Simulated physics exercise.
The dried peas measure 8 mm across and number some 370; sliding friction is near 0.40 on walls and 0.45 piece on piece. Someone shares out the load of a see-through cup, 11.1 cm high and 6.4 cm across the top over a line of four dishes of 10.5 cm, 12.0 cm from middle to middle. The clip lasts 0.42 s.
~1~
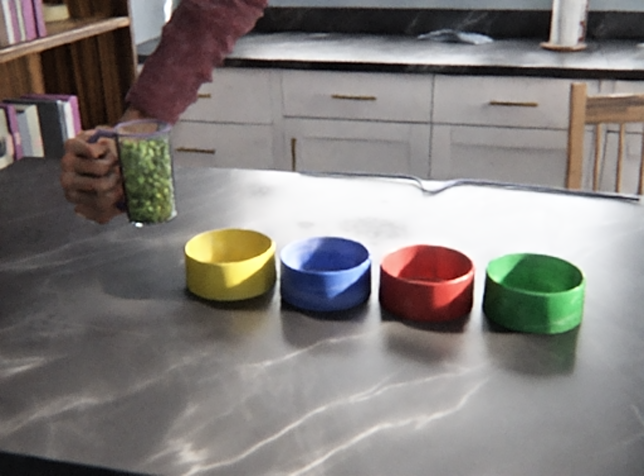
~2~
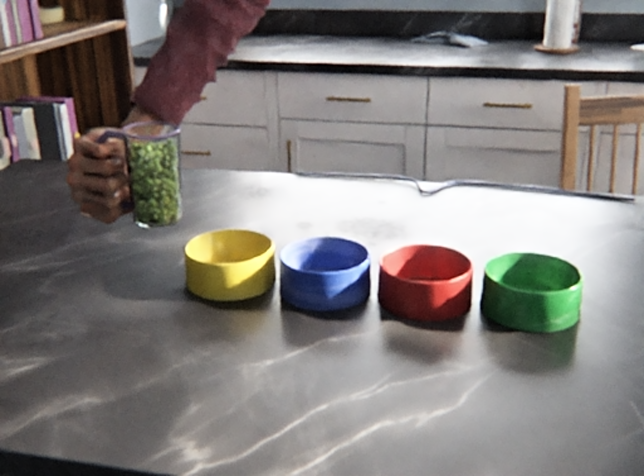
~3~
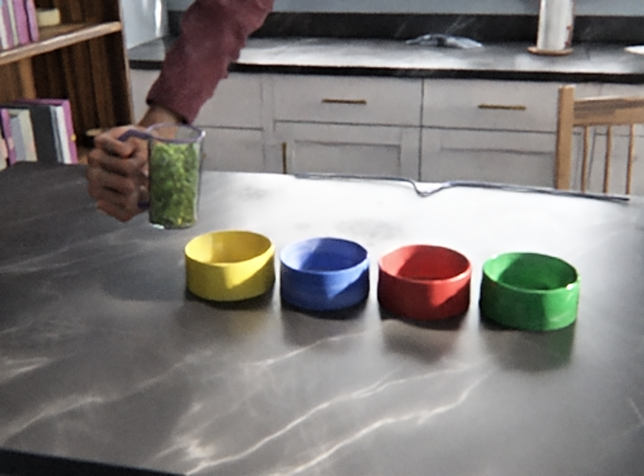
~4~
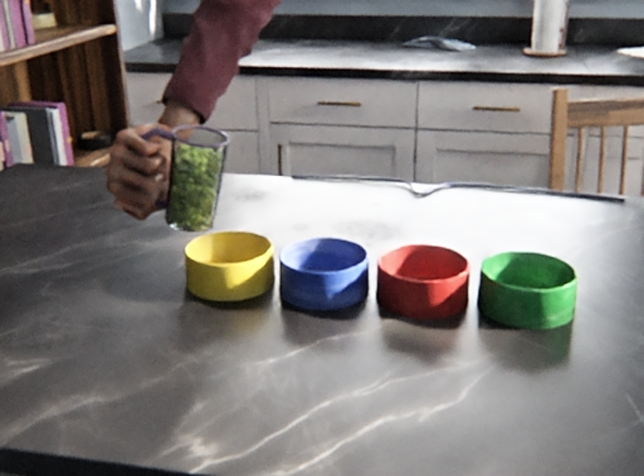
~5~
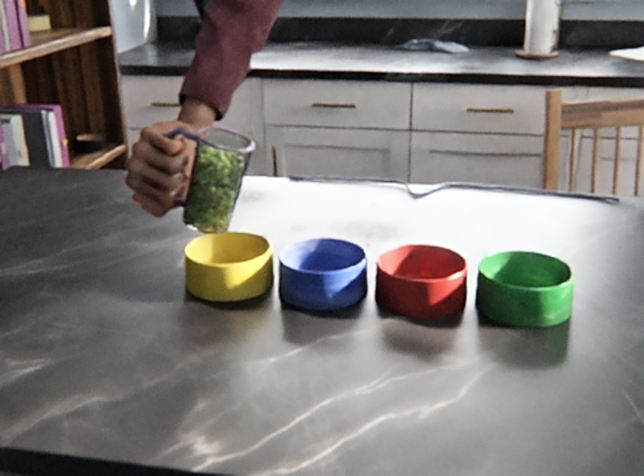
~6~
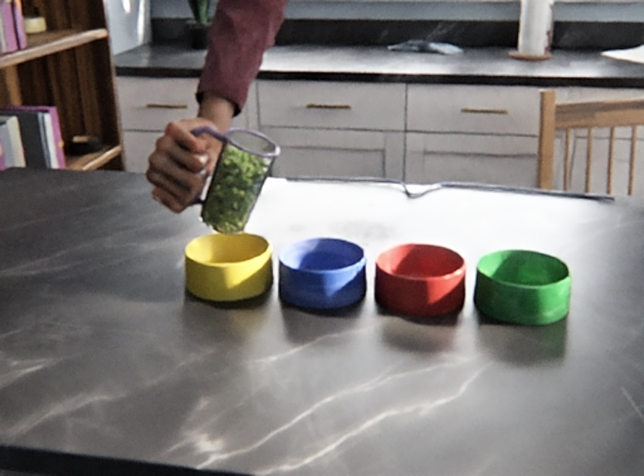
A hand in a dark red sleeve holds a clear cup of green peas by its handle above a dark, veined tabletop, carrying it rightward and gradually tilting it to the right over the yellow dish. Yellow, blue, red and green dishes stand in a row, left to right. Seen from slightly above in a kitchen with pale cabinets and a bookshelf, the view shifts slightly.
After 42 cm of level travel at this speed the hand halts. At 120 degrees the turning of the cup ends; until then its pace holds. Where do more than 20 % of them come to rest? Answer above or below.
Red below, blue below, green above, yellow below, counter below.
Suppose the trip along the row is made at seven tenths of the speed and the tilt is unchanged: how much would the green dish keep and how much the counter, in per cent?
In that case green 80; counter 20.
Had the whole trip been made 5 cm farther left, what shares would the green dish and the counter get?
Green 100, counter 0.
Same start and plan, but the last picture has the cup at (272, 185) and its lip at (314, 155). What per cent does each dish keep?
Red 0; blue 0; green 90; yellow 0.
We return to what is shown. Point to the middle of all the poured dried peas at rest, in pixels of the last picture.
At about (535, 290).
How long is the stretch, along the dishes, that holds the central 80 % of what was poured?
Some 9 cm.
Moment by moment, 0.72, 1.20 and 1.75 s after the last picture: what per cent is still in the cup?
In turn: 100, 85, 15.
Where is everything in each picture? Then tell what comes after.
In the first frame, cup at (147, 174), tilt 0 degrees, lip at (168, 130), moved 0.0 cm; middle of the pieces at (148, 181); yellow dish at (230, 246); blue dish at (326, 254); red dish at (427, 263); green dish at (535, 273).
In the second frame, cup at (155, 175), tilt 2 degrees, lip at (177, 132), moved 1.0 cm; middle of the pieces at (155, 182).
In the third frame, cup at (174, 177), tilt 7 degrees, lip at (201, 137), moved 3.5 cm; middle of the pieces at (174, 185).
In the fourth frame, cup at (195, 180), tilt 12 degrees, lip at (227, 143), moved 6.2 cm; middle of the pieces at (194, 187).
In the fifth frame, cup at (216, 182), tilt 18 degrees, lip at (252, 149), moved 8.9 cm; middle of the pieces at (214, 189).
In the sixth frame, cup at (237, 183), tilt 23 degrees, lip at (277, 154), moved 11.6 cm; middle of the pieces at (235, 190); yellow dish at (228, 248); blue dish at (322, 254); red dish at (420, 260); green dish at (524, 267).
Then, 0.72 s after the last picture, tilt 68 degrees; cup holds 100 %.
Then, 1.20 s after the last picture, tilt 98 degrees; cup holds 85 %, green 10 %.
Then, 1.75 s after the last picture, tilt 120 degrees; cup holds 15 %, green 80 %.
In the end, red 0 %, blue 0 %, green 90 %, yellow 0 %, counter 10 %.
